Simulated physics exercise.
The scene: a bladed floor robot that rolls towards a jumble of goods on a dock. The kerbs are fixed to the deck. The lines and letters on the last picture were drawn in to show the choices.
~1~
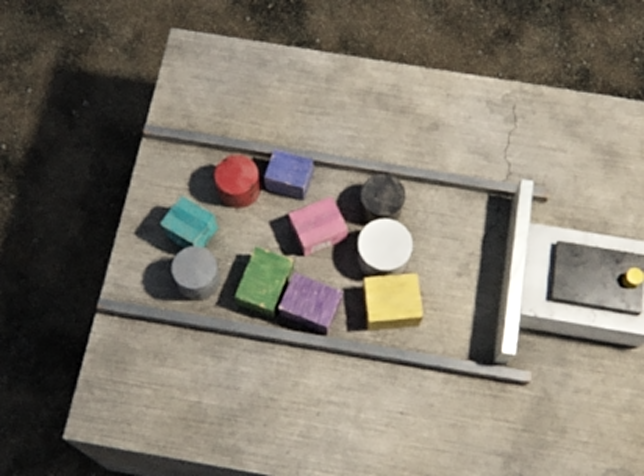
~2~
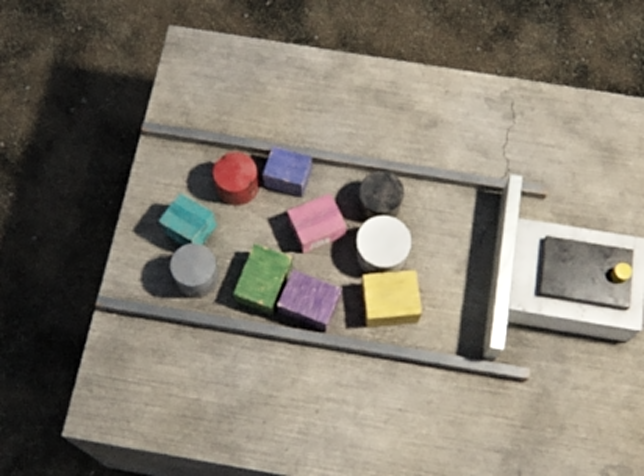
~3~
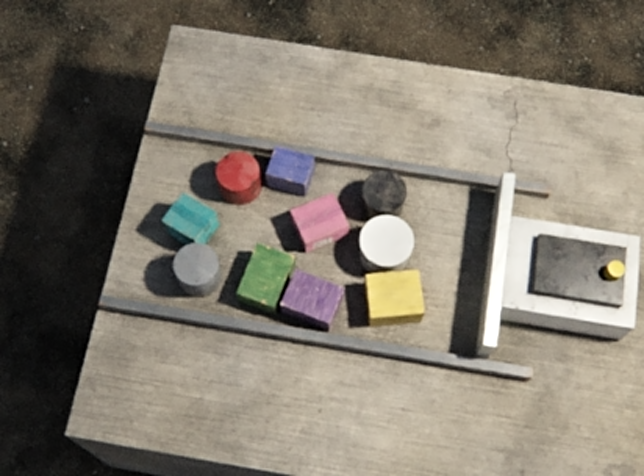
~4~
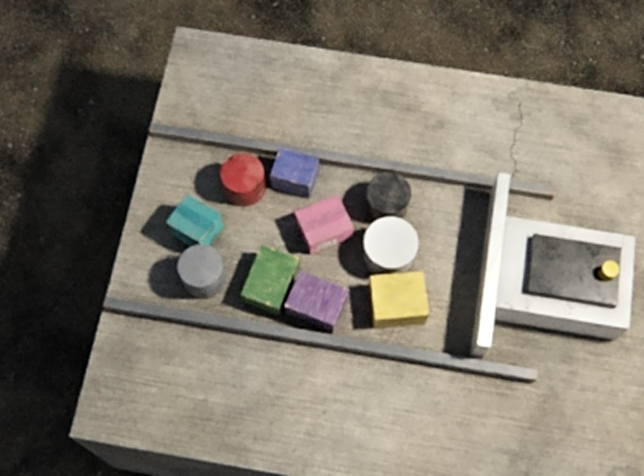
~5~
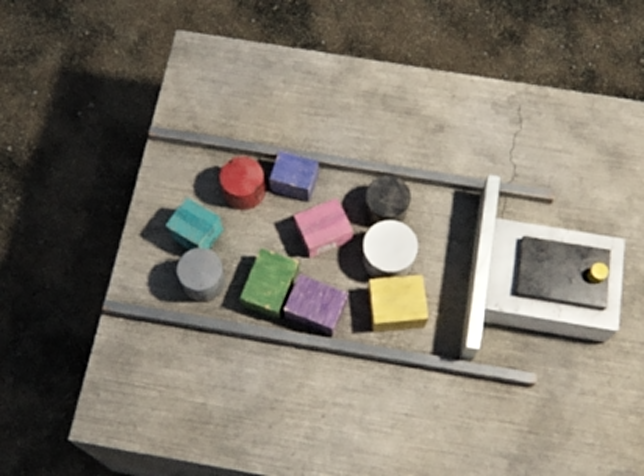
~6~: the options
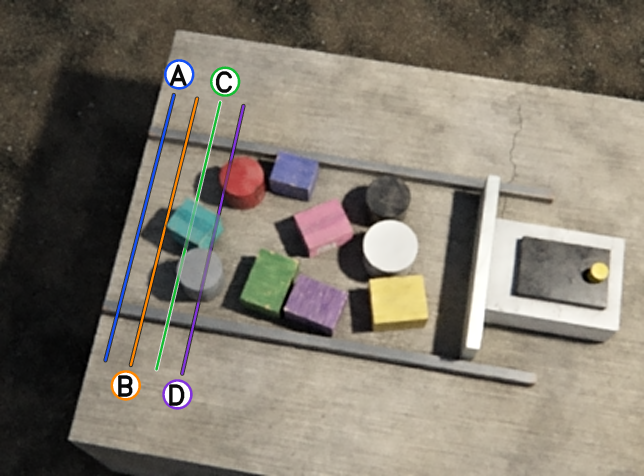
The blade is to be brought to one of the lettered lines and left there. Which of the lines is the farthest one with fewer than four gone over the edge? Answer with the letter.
As far as mark D.
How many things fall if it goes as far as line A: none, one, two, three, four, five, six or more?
In all, six or more.
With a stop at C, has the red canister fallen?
Yes.
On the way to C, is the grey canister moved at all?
Yes.
On the copy, A at (141, 221); B at (166, 225); C at (190, 229); D at (214, 233).
On D. First, robot (458, 255); green crate (246, 285); purple crate (288, 306).
Then, robot (361, 239); grey canister (110, 260); green crate (152, 274).
Finally, robot (286, 226); grey canister over the edge; red canister over the edge; three fallen.
By contrast, A drops ten; B drops seven; C drops six.
